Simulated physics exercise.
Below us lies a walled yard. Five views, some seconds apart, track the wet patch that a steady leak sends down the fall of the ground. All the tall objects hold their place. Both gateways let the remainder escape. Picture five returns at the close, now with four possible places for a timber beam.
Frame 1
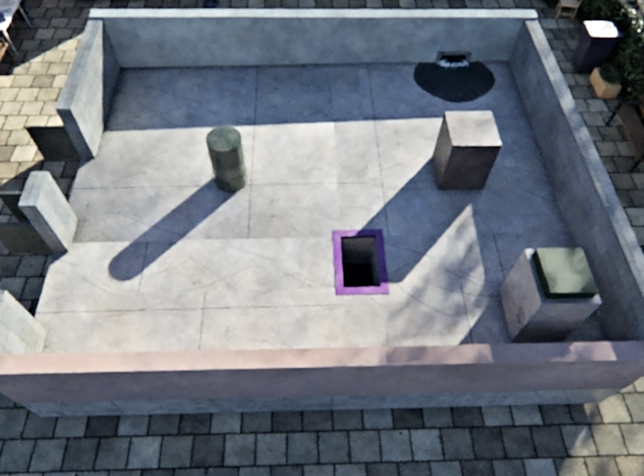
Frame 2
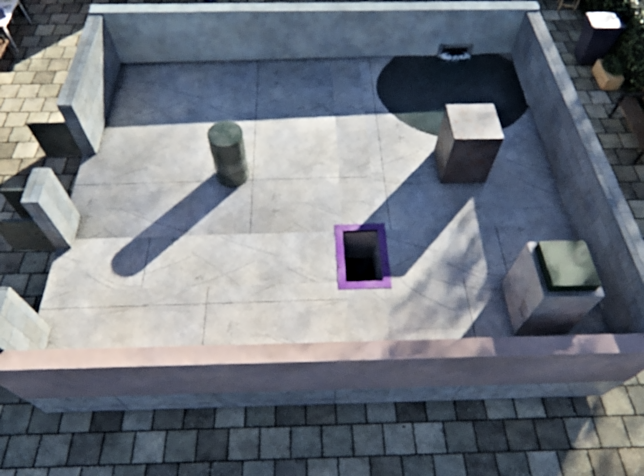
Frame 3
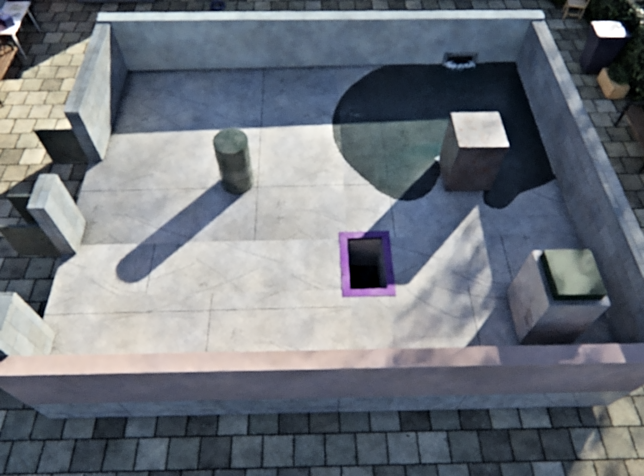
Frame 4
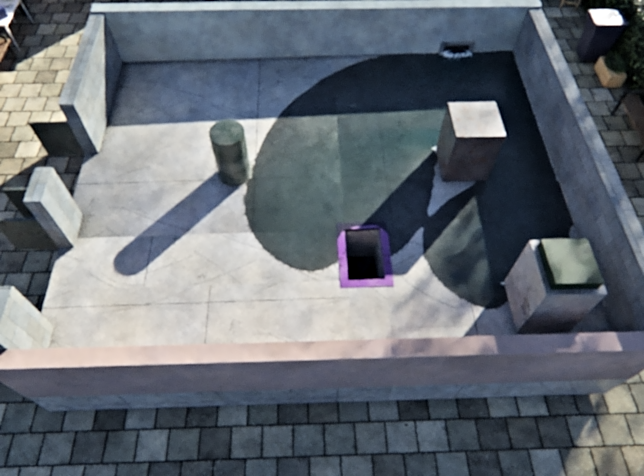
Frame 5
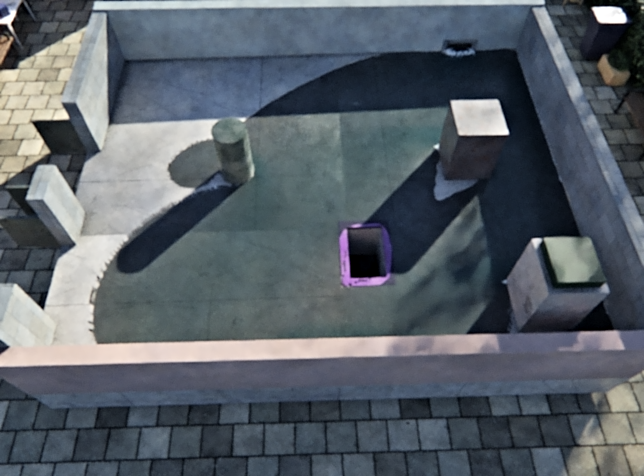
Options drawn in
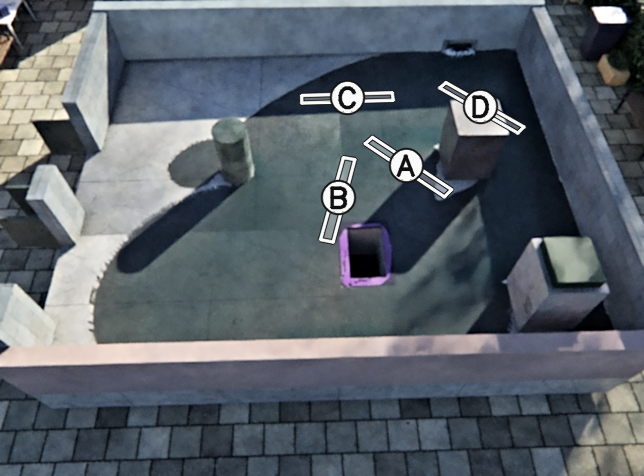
In a walled yard with a pillar and two blocks, a dark wet patch spread from an opening in the far wall, passed around the right-hand blocks and purple-edged hole, and reached the pillar.
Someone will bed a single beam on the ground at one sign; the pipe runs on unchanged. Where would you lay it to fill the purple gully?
It is B.
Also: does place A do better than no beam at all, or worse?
It is worse.
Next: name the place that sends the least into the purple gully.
Place A.
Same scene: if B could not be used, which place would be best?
It is C.
On the marked copy, A from (368, 140) to (448, 193); B from (326, 240) to (349, 158); C from (301, 99) to (392, 96); D from (442, 85) to (520, 129).
Choosing A, about 3 % of the stream goes into the purple gully, about 96 % out by the gates.
Choosing B, about 33 % of the stream goes into the purple gully, about 67 % out by the gates.
Choosing C, about 16 % of the stream goes into the purple gully, about 84 % out by the gates.
Choosing D, about 9 % of the stream goes into the purple gully, about 91 % out by the gates.
